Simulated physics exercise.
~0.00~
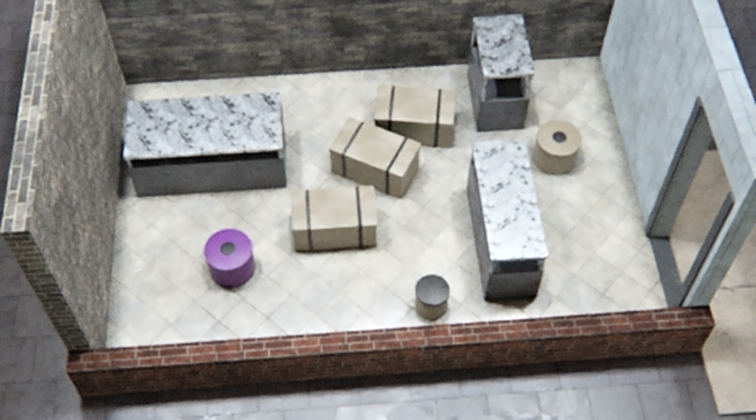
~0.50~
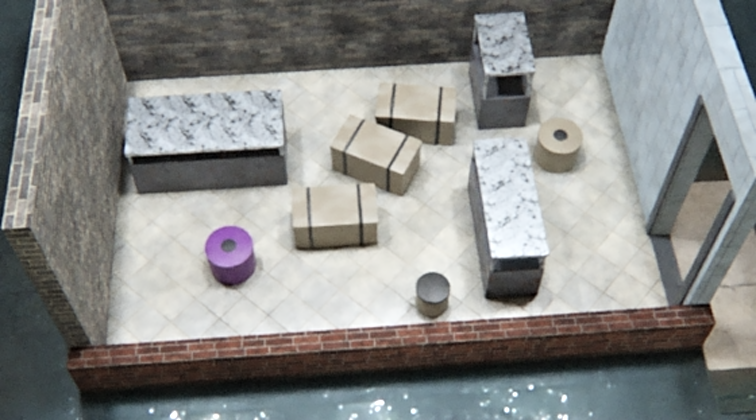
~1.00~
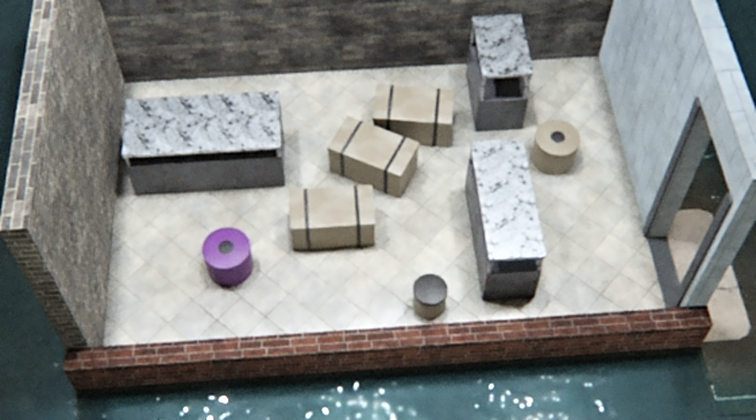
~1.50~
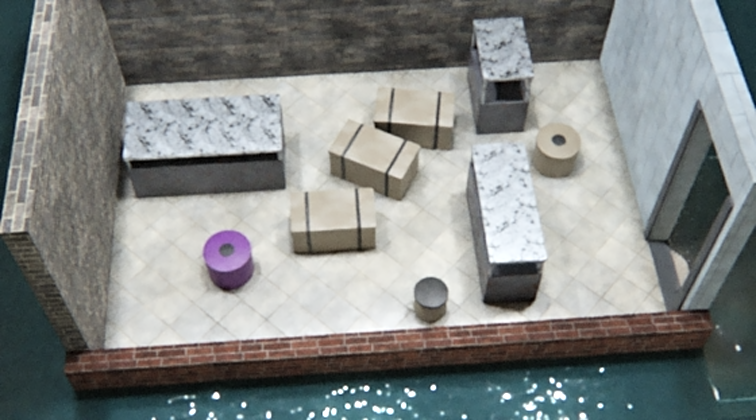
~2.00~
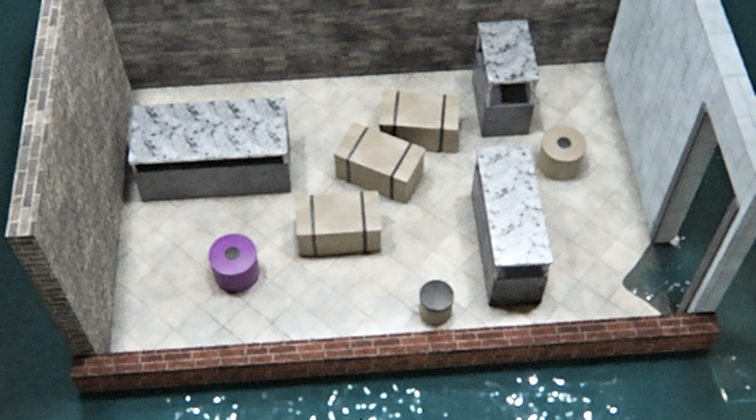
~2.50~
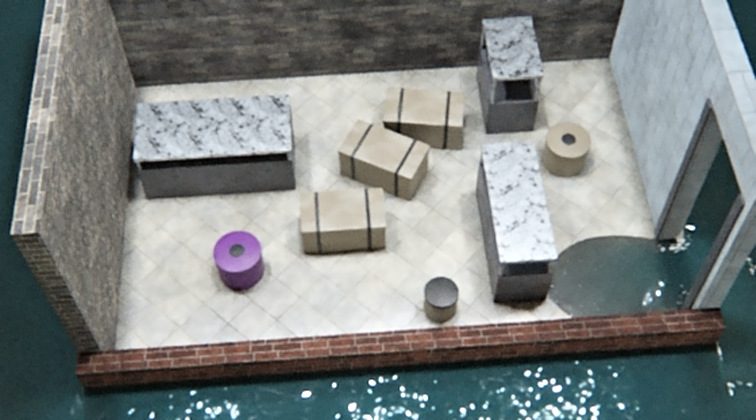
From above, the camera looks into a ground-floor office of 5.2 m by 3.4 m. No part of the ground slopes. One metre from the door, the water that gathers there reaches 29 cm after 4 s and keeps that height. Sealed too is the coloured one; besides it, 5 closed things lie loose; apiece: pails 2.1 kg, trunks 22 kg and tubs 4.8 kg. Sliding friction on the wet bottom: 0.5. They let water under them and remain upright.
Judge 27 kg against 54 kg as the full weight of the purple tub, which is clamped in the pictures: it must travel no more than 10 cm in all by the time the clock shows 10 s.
Pick: The smaller mass.
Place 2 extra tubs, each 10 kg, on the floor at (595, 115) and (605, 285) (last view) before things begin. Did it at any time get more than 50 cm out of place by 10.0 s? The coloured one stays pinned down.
Result, in order - exceeds it; exceeds it.
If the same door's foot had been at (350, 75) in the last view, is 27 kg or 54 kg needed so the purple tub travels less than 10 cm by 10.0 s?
With that change, the small one suffices.
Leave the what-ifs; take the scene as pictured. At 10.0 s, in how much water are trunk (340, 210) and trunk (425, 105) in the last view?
Roughly 7 and 5 cm.
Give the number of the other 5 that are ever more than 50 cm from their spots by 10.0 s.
I get 2.
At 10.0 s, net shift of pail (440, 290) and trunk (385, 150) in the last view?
In that order: 140 cm, 0 cm.
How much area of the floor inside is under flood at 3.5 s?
Wet area: Approx. 2.5 m2.
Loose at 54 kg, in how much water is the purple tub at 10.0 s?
10 cm, roughly.
After 3.5 s the purple tub would be 0 cm from its start with 27 kg and 0 cm from its start with 54 kg; 0 cm of water round it then.
After 4.5 s the purple tub would be 0 cm from its start with 27 kg and 0 cm from its start with 54 kg; 0 cm of water round it then.
After 7.0 s the purple tub would be 0 cm from its start with 27 kg and 0 cm from its start with 54 kg; 5 cm of water round it then.
After 10.0 s the purple tub would be 0 cm from its start with 27 kg and 0 cm from its start with 54 kg; 10 cm of water round it then.
